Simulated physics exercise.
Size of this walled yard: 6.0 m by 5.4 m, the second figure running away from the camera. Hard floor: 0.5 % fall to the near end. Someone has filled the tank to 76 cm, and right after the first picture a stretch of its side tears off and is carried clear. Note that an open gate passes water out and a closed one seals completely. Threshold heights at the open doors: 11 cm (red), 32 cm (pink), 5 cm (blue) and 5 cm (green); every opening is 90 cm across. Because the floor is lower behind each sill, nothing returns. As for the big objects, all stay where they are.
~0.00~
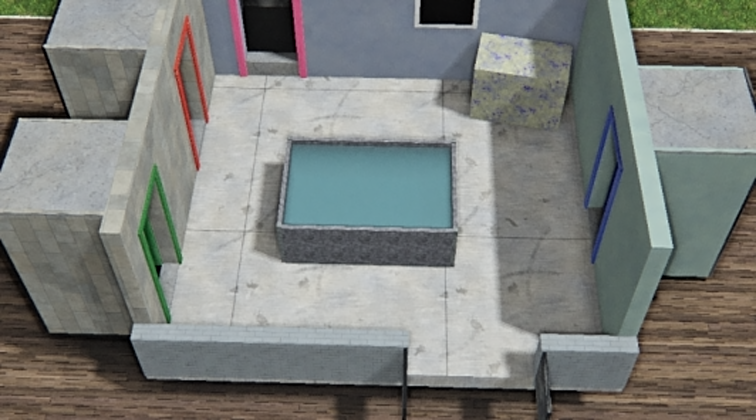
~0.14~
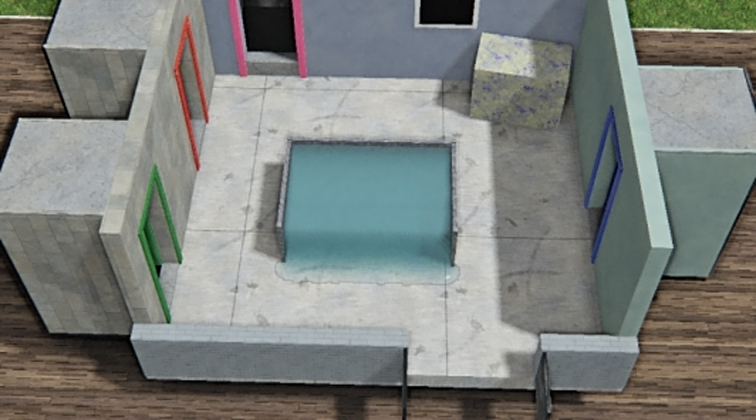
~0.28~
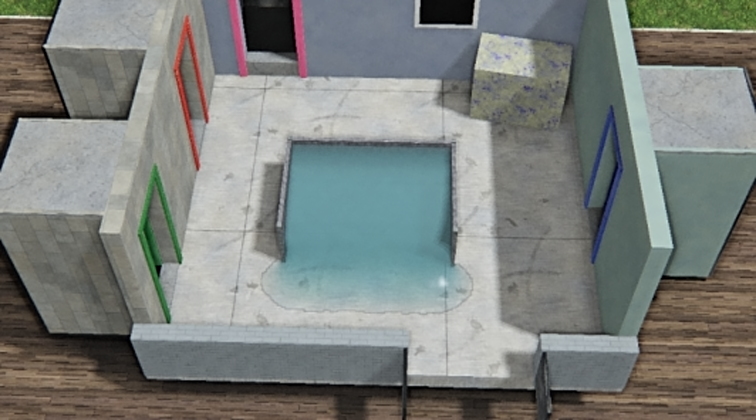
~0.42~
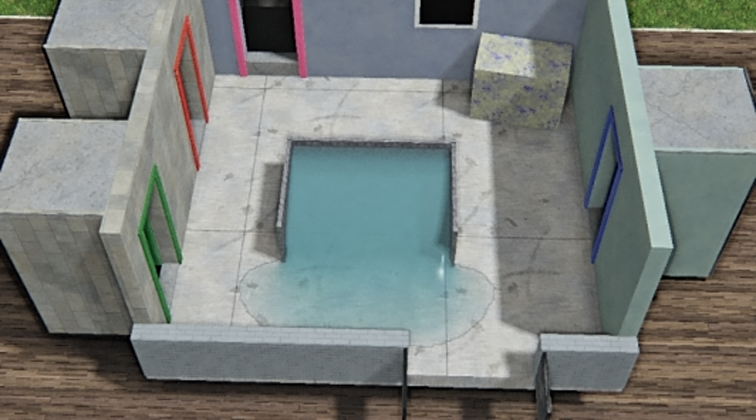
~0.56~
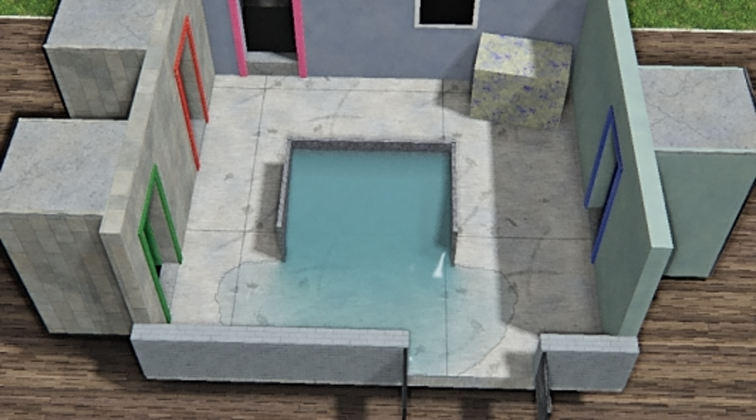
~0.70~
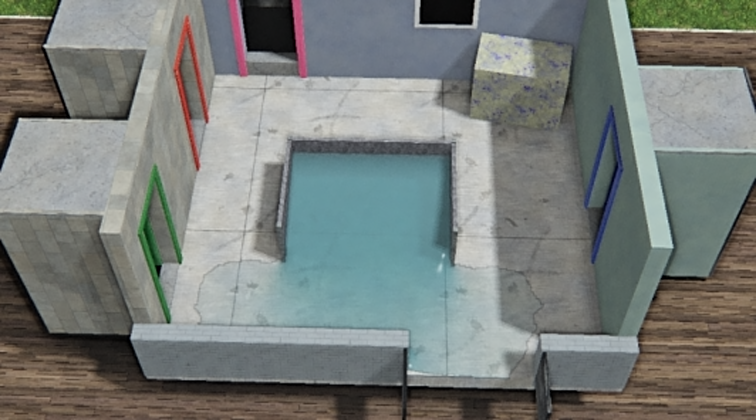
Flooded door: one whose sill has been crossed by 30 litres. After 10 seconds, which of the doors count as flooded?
Red door: Not flooded; pink door: Not flooded; blue door: Not flooded; green door: Flooded.
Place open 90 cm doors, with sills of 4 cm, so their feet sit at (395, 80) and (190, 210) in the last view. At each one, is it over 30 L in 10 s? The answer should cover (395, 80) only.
Well, for that spot the inflow stays beneath the mark.
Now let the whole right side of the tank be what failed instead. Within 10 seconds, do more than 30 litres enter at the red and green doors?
Against that limit: Red under, green past it.
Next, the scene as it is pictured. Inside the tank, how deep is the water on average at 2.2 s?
I'd put the mean depth near 17 centimetres.
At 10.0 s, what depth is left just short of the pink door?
Average: ~ 4.5 cm.
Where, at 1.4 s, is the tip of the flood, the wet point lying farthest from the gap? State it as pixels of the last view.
That would be close to (600, 363).
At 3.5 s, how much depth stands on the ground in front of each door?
You'd get red at 5 cm, pink at 6 cm, blue at 5 cm, and green at 20 cm.
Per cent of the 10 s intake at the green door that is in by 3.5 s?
Some 65 per cent by then.
After 1.4 s water covers 30 % of the floor and is deepest (52 cm) near (348, 357); red door not reached, pink door not reached, blue door not reached, green door 8 cm at the sill, 0 L in.
After 2.2 s water covers 35 % of the floor and is deepest (46 cm) near (164, 352); red door not reached, pink door not reached, blue door not reached, green door 24 cm at the sill, 43 L in.
After 3.5 s water covers 65 % of the floor and is deepest (23 cm) near (180, 265); red door 5 cm at the sill, 0 L in, pink door 6 cm at the sill, 0 L in, blue door 5 cm at the sill, 0 L in, green door 20 cm at the sill, 190 L in.
After 6.0 s water covers 90 % of the floor and is deepest (12 cm) near (470, 110); red door 4 cm at the sill, 0 L in, pink door 11 cm at the sill, 0 L in, blue door 5 cm at the sill, 2 L in, green door 9 cm at the sill, 283 L in.
After 10.0 s water covers 95 % of the floor and is deepest (10 cm) near (578, 188); red door 7 cm at the sill, 0 L in, pink door 4 cm at the sill, 0 L in, blue door 3 cm at the sill, 3 L in, green door 6 cm at the sill, 295 L in.
